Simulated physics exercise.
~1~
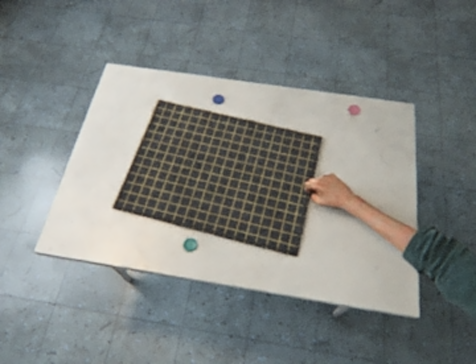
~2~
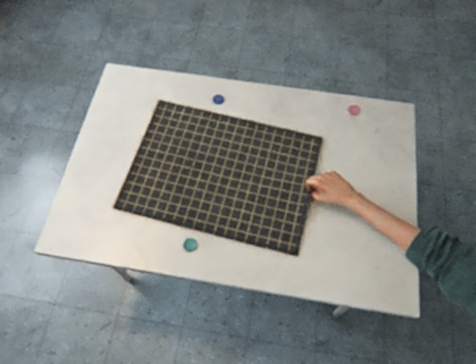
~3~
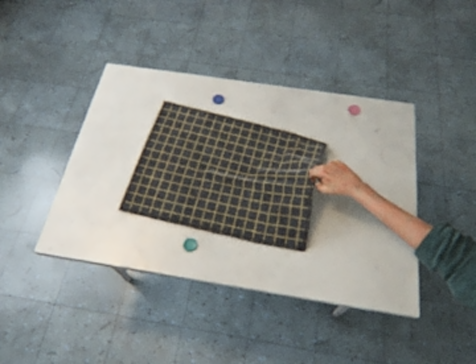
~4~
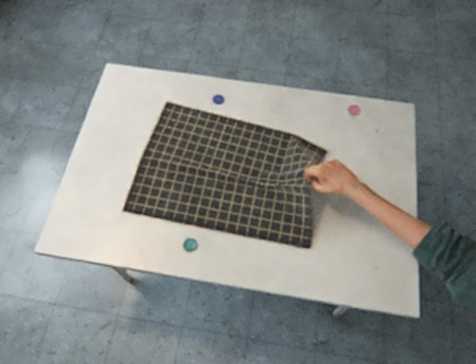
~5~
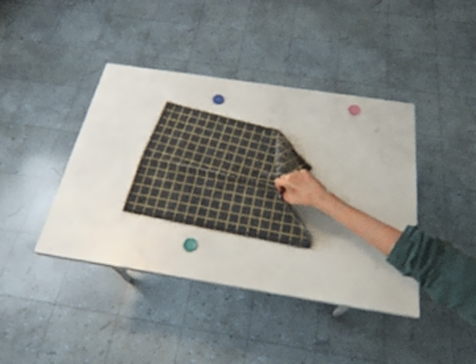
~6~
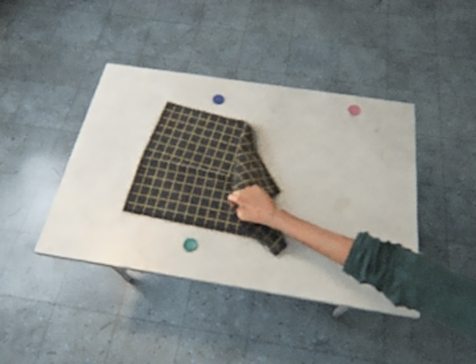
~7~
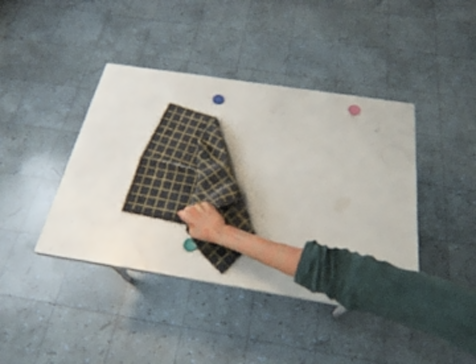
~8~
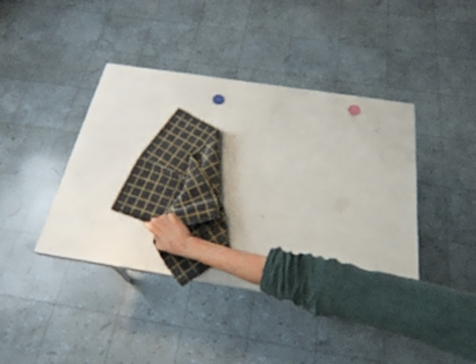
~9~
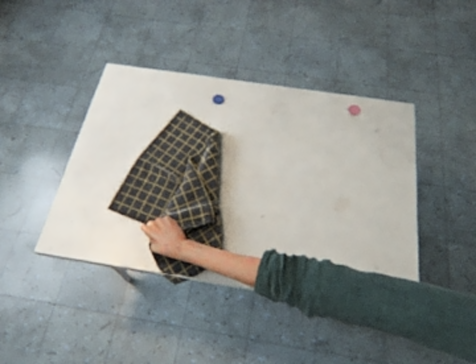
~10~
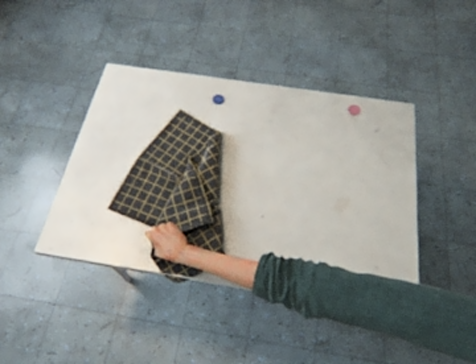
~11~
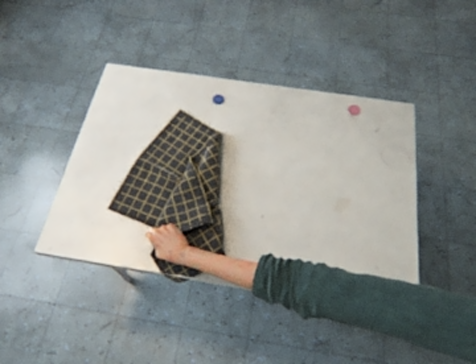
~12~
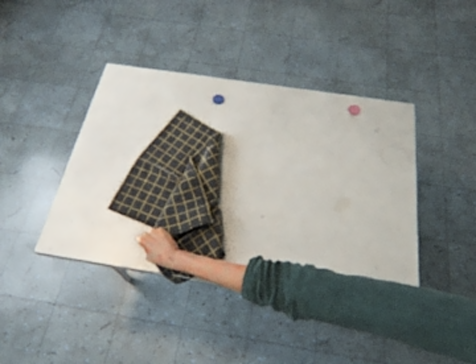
On a pale table, a hand dragging a dark checked cloth leftward into folds, covering the teal disc and leaving two others exposed.
